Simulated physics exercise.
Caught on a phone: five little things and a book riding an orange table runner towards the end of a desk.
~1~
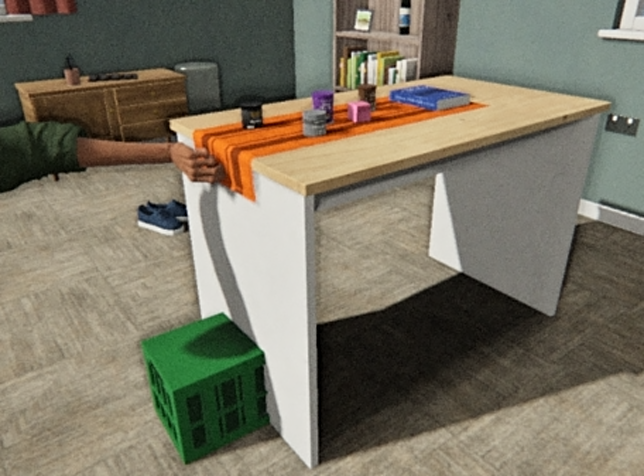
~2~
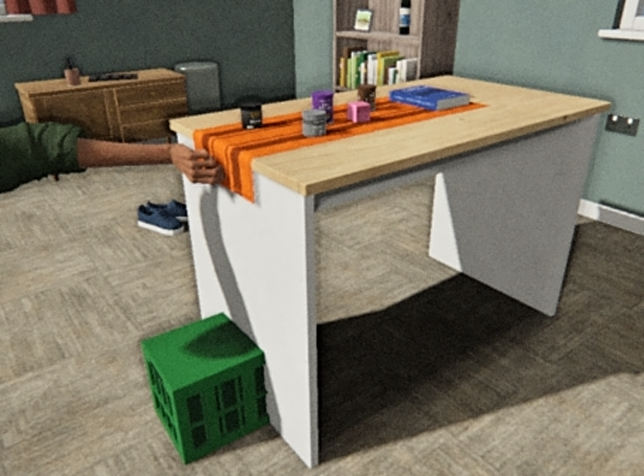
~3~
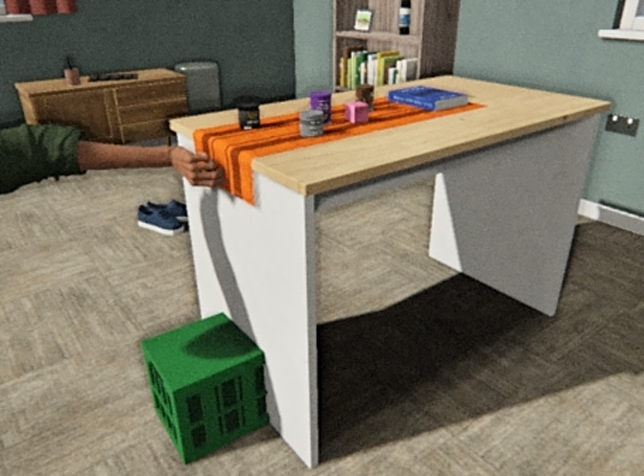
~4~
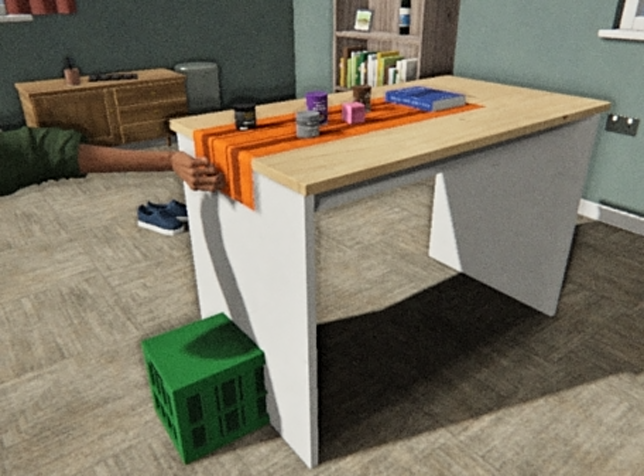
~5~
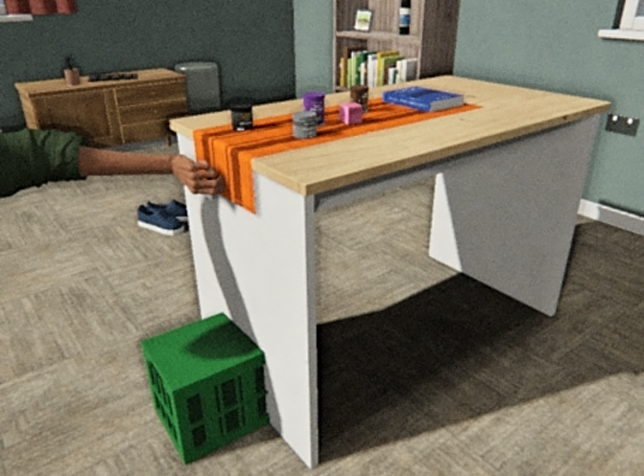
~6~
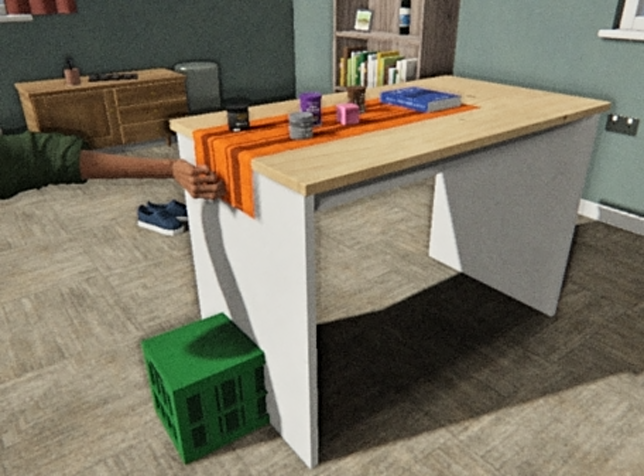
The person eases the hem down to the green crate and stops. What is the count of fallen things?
The desk loses four.
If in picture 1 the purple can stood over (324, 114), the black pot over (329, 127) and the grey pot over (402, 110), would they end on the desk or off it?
The purple can falls; the black pot is carried off; the grey pot does not fall.
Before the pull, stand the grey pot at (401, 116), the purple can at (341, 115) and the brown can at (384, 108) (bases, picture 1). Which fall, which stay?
The grey pot keeps its place on top, the purple can drops off, the brown can stays on.
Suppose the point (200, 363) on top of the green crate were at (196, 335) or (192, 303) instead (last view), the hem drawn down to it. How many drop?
Over the edge go 3 and 2.
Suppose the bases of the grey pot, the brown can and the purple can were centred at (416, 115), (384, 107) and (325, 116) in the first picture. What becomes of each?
The grey pot does not fall, the brown can holds on, the purple can falls.
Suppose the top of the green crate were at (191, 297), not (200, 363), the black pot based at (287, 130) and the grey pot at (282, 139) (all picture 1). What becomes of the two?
The black pot falls, the grey pot falls.
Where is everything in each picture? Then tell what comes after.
Hem (255, 203); black pot (251, 104); grey pot (314, 112); purple can (323, 93); pink cube (359, 103); brown can (367, 85); top of the crate (200, 363), in the first frame.
Hem (254, 204); black pot (251, 104), in the second frame.
Hem (255, 207); grey pot (311, 113), in the third frame.
Hem (255, 211); purple can (317, 94); top of the crate (200, 363), in the fourth frame.
Hem (256, 215); pink cube (351, 105), in the fifth frame.
Hem (255, 220); black pot (237, 106); grey pot (301, 114); purple can (311, 95); pink cube (348, 105); brown can (357, 87), in the sixth frame.
A little later, hem near (229, 271); black pot and grey pot gone.
Next, hem on the crate; black pot, grey pot, purple can and pink cube gone.
When it is over, hem on the crate; black pot, grey pot, purple can and pink cube gone. The count of fallen things is four.
